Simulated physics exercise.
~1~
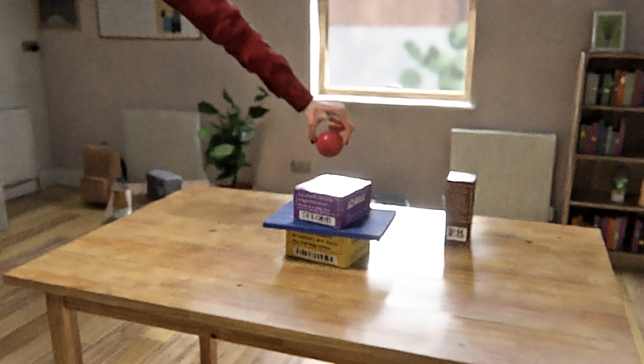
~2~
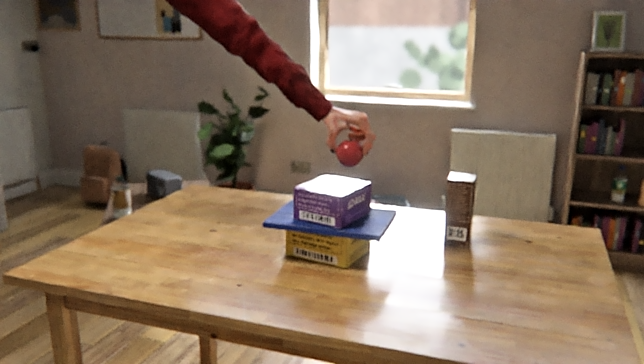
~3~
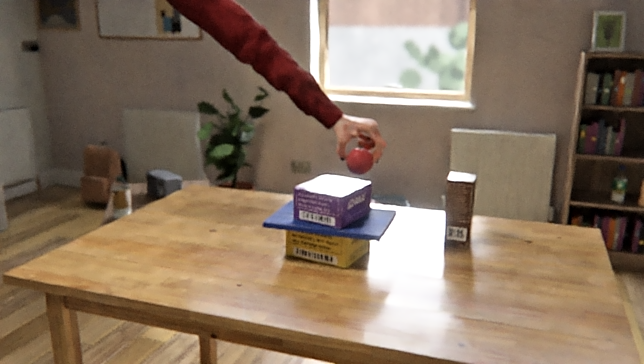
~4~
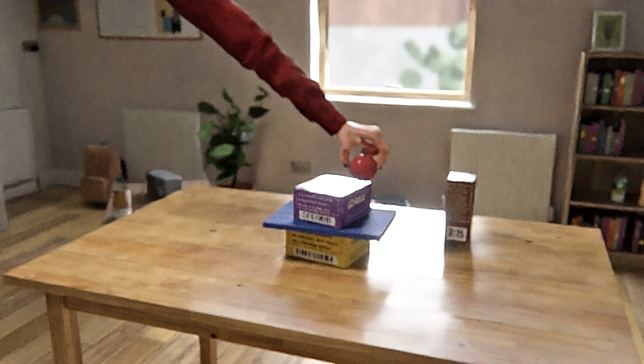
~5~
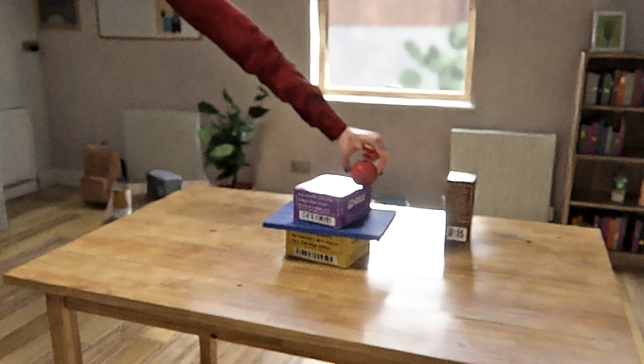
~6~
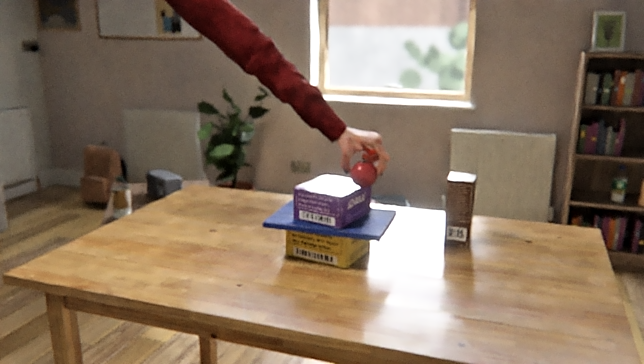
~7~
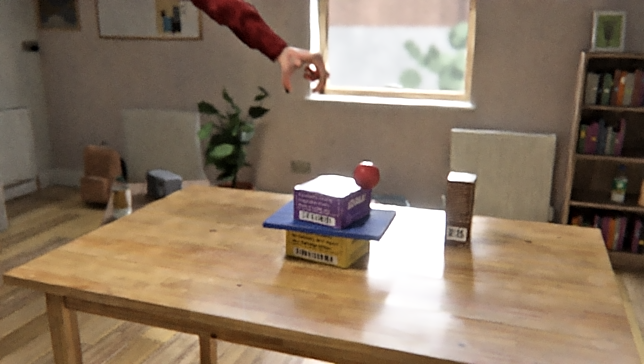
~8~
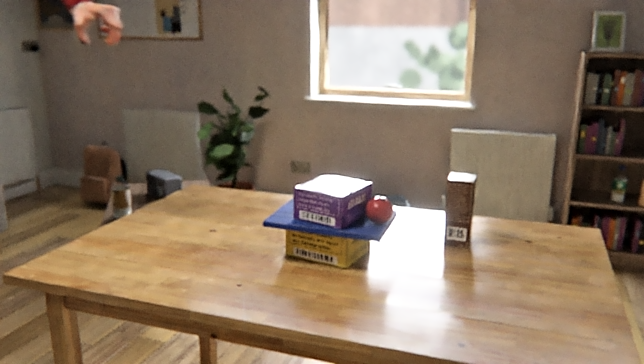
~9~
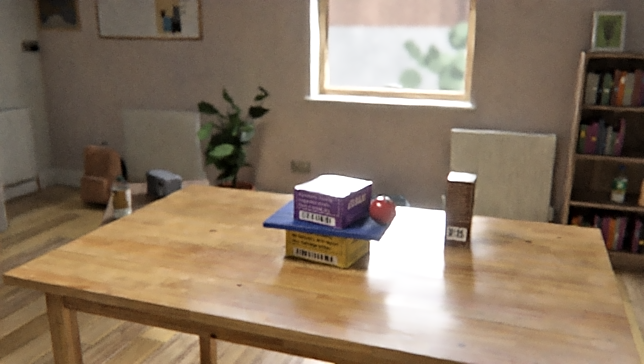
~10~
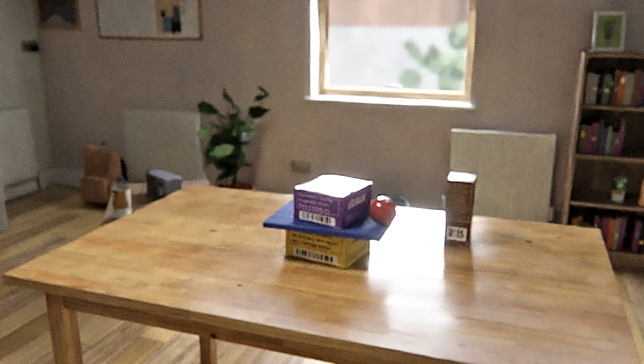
A red tomato was lowered by a hand onto the right edge of a purple box, stacked on a blue board and yellow box, but once let go it dropped off and ended up beside the purple box, while everything else stayed put.
